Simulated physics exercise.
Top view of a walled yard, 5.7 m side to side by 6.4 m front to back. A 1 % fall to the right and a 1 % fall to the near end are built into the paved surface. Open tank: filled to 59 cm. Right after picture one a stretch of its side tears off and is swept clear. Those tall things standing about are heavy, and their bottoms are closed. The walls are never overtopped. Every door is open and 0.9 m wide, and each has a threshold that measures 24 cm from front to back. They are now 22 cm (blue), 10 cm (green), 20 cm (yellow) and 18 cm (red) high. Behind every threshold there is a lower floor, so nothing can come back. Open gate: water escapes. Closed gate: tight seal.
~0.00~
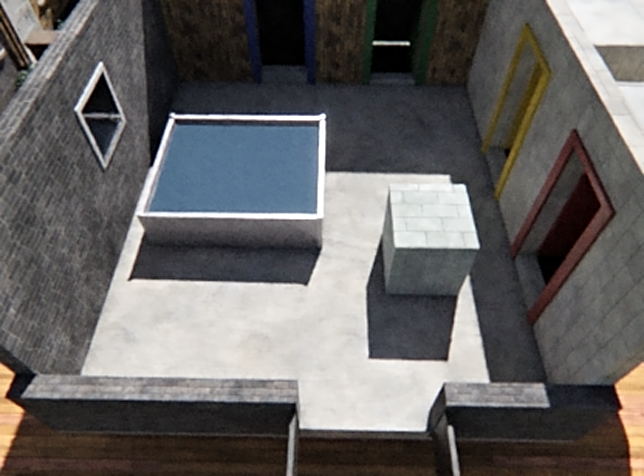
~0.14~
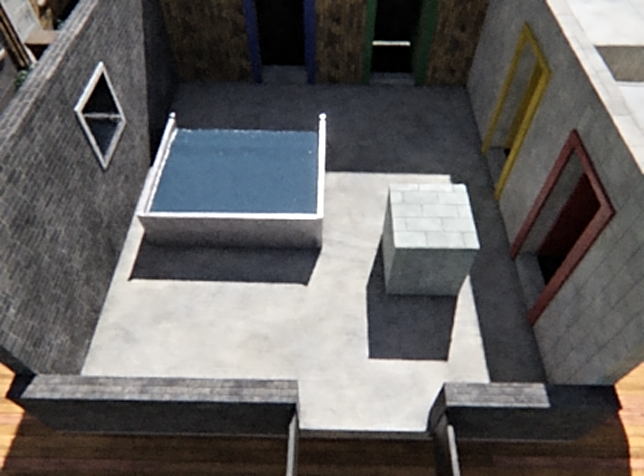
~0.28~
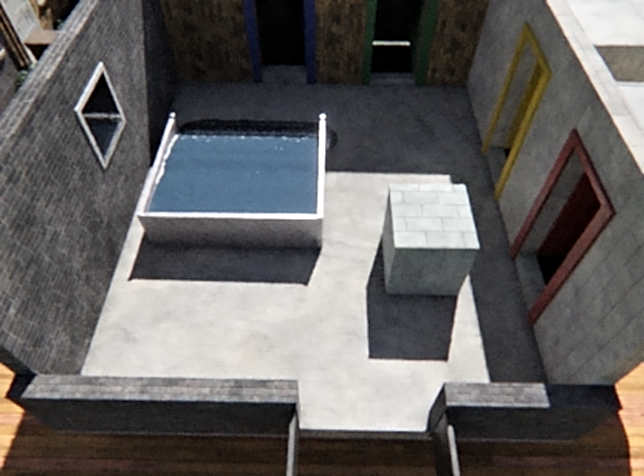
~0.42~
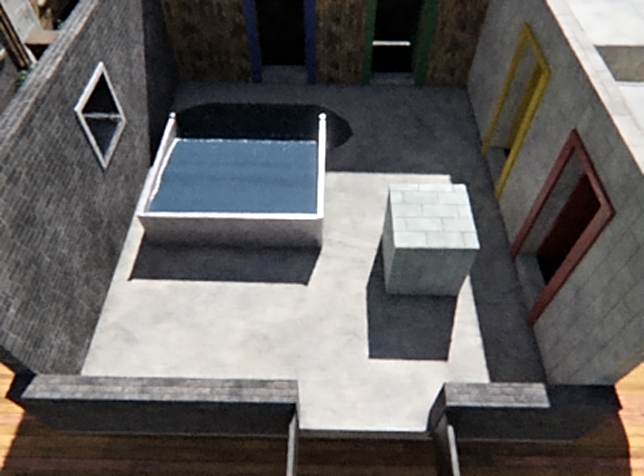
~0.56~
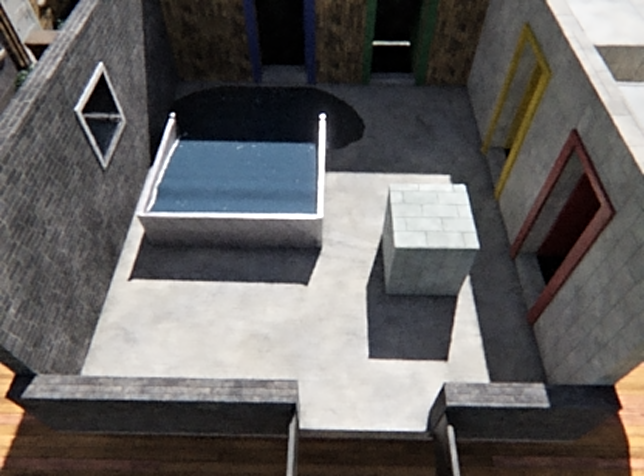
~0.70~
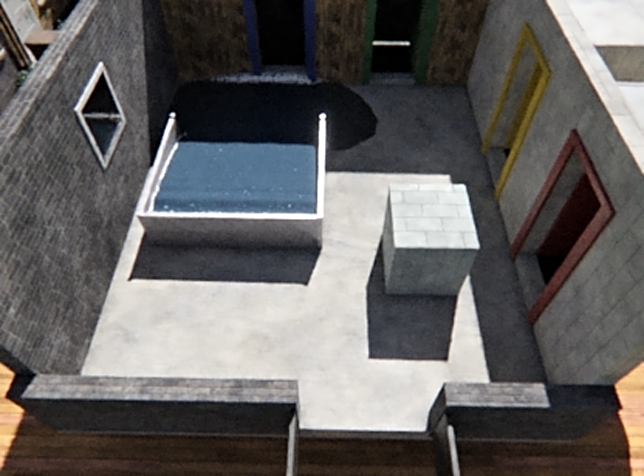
Water pours from the open far side of the tank and spreads darkly across the floor.
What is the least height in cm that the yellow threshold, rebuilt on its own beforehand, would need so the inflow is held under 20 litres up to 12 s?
Around 11 cm would be enough.
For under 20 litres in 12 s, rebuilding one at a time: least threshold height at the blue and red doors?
Close to 33 cm (blue) and close to 5.5 cm (red).
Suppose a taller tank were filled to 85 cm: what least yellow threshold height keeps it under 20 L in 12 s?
16 cm.
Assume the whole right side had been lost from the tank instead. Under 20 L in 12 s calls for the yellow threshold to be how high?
Near 31 cm.
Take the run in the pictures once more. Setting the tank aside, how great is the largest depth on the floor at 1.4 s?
Max depth: About 41 cm.
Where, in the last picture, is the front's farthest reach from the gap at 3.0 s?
Near pixel (462, 88).
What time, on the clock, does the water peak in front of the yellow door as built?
Crest at t of about 5.0 s.
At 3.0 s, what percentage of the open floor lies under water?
Roughly 40 percent of the floor is wet.
After 1.4 s water covers 25 % of the floor, deepest (41 cm) near (180, 83); it has not reached the yellow door.
After 3.0 s water covers 40 % of the floor, deepest (32 cm) near (464, 94); 6 cm at the yellow door, 0 litres in over its 20 cm threshold.
After 12.0 s water covers 100 % of the floor, deepest (16 cm) near (540, 382); 9 cm at the yellow door, 0 litres in over its 20 cm threshold.
At the yellow door as built, the water arrived by 2.9 s and peaked near 17 cm at 4.8 s.
With a threshold of 9.5 cm, 32 litres would have come in within the 12 s; with 13 cm, 9 litres. So under 20 litres takes about 11 cm.
